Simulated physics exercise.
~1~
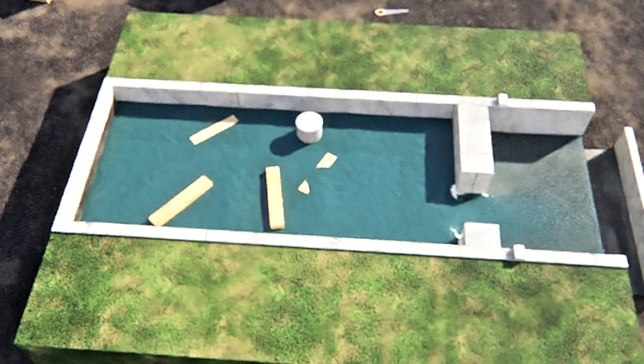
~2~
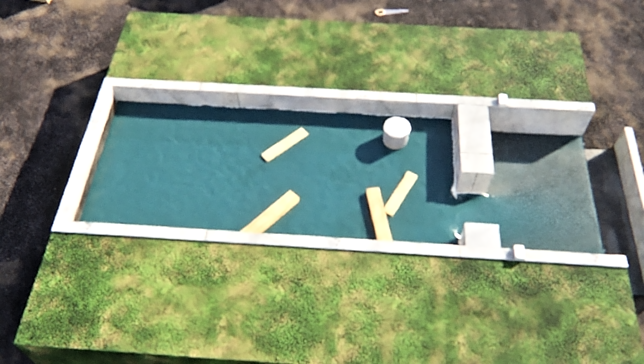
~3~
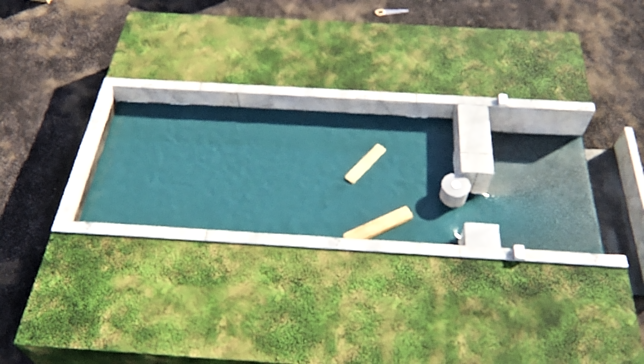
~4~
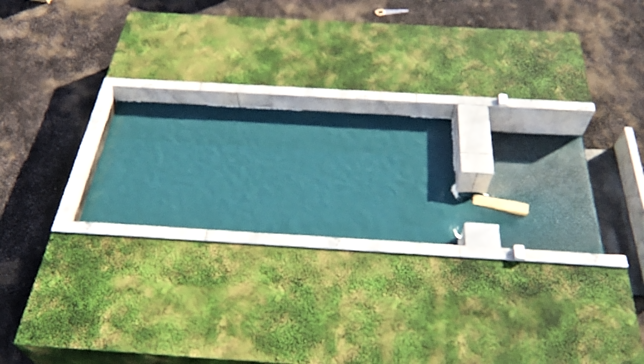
In a walled pool of blue-green water between two grassy banks, a white tub and several pale yellow boards drifted right toward a narrow gap, slipping out of the pool until only one board was left in view, lying just past the opening.
